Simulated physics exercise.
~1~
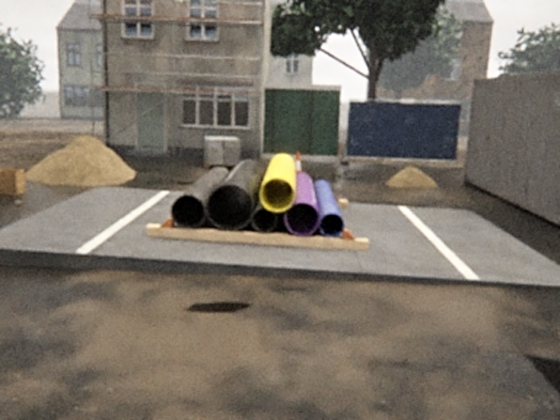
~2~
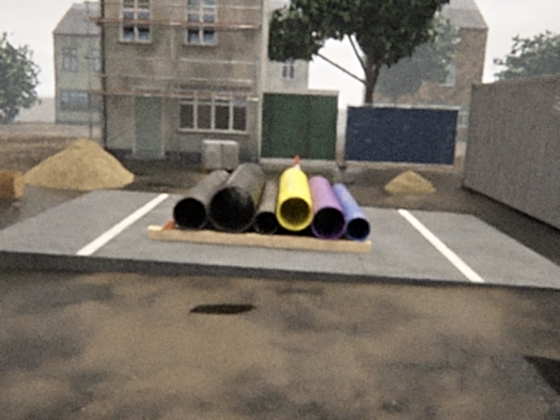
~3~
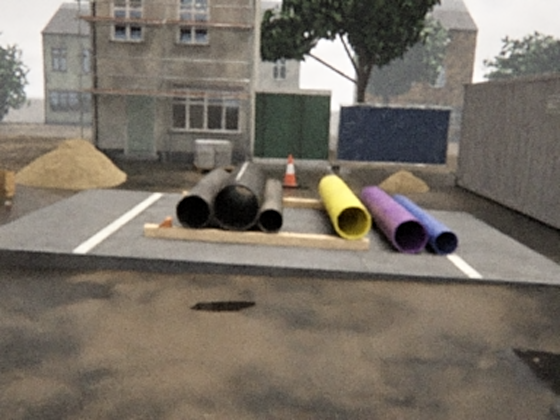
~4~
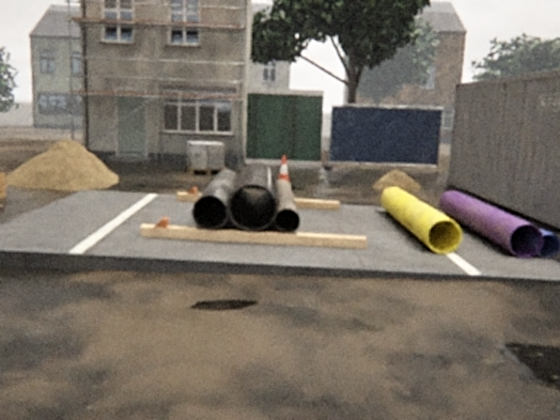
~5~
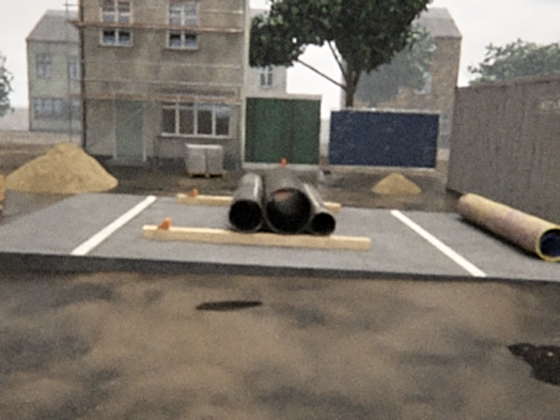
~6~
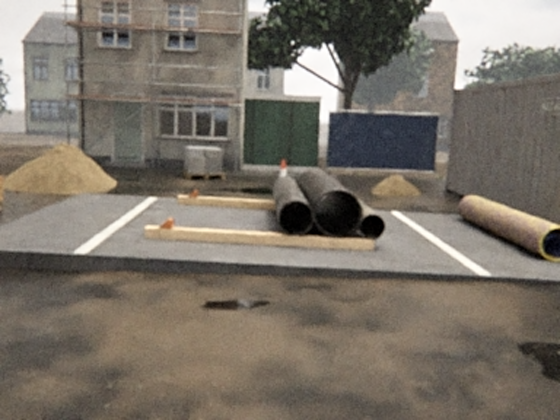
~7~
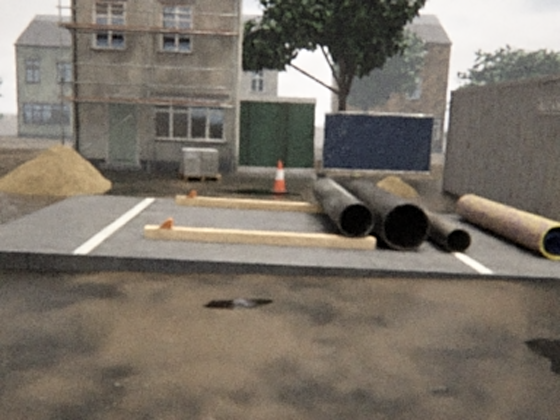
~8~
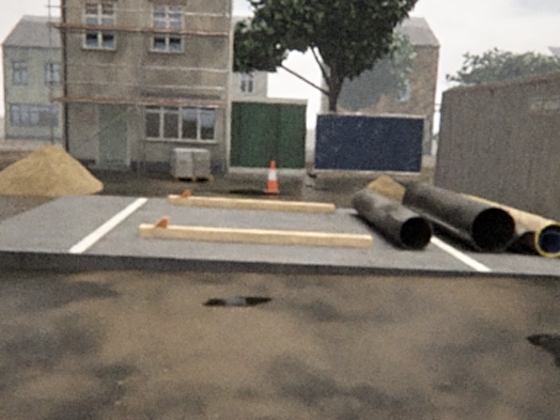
A stack of hollow pipes, dark ones on the left and yellow, purple and blue on the right, rests on wooden bearers on a concrete pad, seen from the front by a slowly drifting camera. Behind stand a scaffolded house, sand piles, and green and blue containers. The yellow pipe drops from the top as the coloured ones roll right, leave the bearers and pass the right white line. The dark pipes then follow to the right. Finally, one dark pipe lies short of the line, another beyond it near the yellow one, and the bearers are empty.
